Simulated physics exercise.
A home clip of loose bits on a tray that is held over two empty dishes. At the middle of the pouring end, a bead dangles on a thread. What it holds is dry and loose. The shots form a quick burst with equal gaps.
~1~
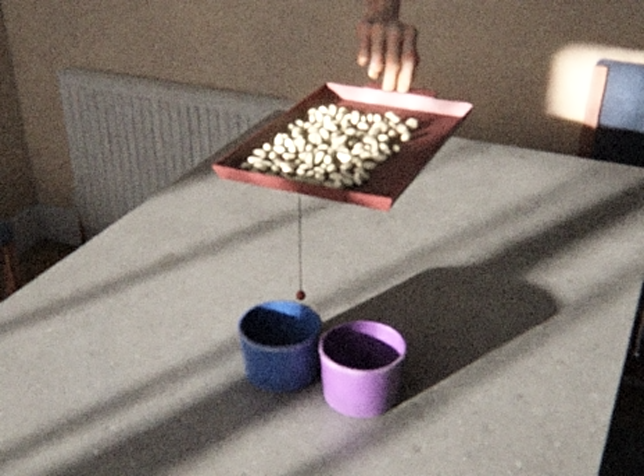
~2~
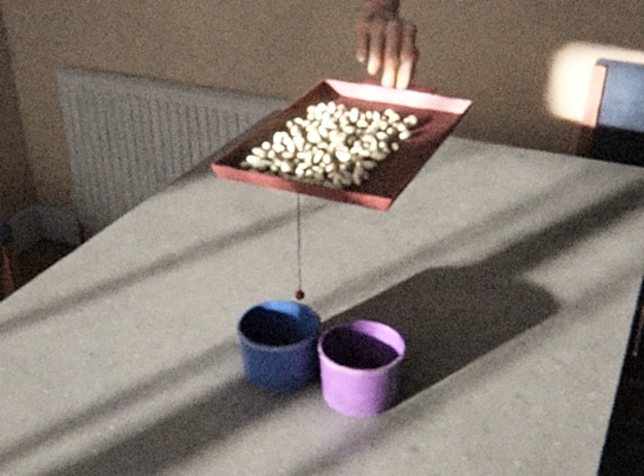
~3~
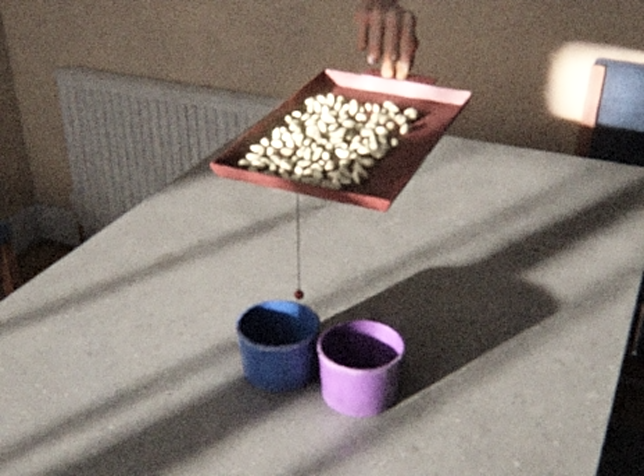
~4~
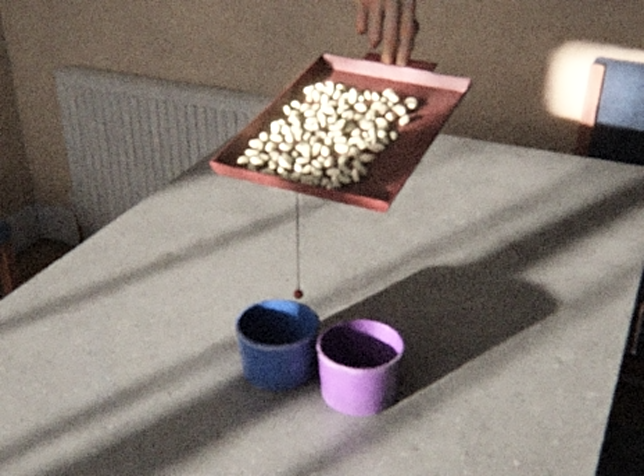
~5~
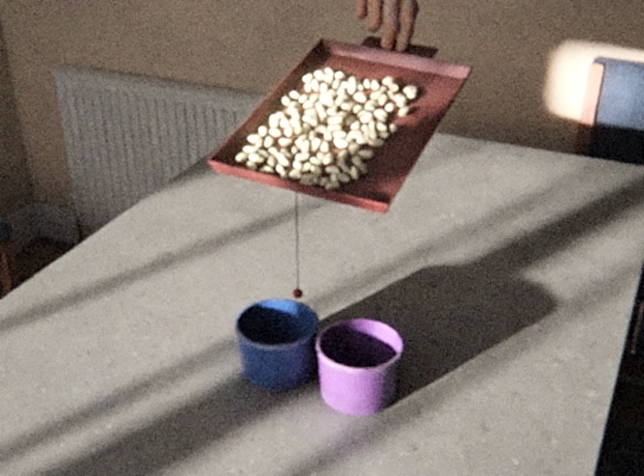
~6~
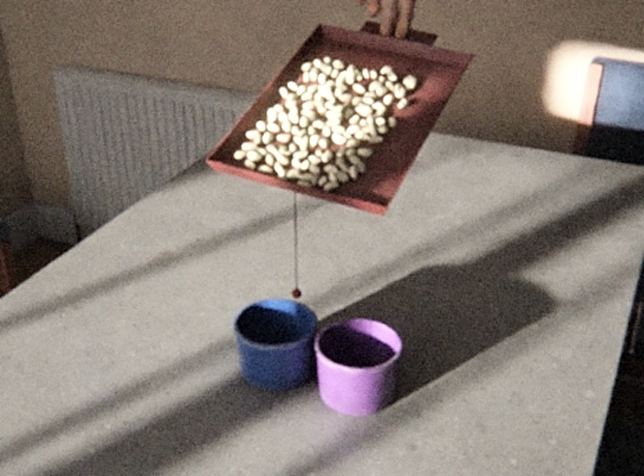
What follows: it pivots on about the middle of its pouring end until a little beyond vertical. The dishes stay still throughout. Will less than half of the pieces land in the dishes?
No, most of them land there.
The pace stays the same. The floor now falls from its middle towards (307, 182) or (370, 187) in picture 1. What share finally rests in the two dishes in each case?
About 40 and 70 percent.
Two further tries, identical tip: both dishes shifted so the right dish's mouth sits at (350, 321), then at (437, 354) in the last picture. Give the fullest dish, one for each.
Trial one goes to the right of the two, trial two to the left of the two.
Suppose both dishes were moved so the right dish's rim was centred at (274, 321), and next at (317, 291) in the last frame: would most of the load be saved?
Well, not up to half at the first spot and not up to half at the second.
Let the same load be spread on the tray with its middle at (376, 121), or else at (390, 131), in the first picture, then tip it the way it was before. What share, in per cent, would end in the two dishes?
That would be 70 per cent, and then 80 per cent.
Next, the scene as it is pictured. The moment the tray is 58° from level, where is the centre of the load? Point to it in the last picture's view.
About (331, 166).
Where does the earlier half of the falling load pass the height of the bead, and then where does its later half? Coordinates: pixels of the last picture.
For the early half I get (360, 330), and for the late half (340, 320).
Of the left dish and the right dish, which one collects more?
Noted: Right of the pair.
Soon after the last picture, tray tipped steeply; nearly all on the tray; a stray few in the right dish; a small part in the air.
A little later, tray tipped right over; a small part on the tray; about a third in the right dish; a small part in the left dish; a small part outside both; about a quarter in the air.
Later still, tray tipped past a quarter turn; about two thirds in the right dish; about a quarter in the left dish; about a quarter outside both.
At rest, tray tipped past a quarter turn; about two thirds in the right dish; about a quarter in the left dish; about a quarter outside both.
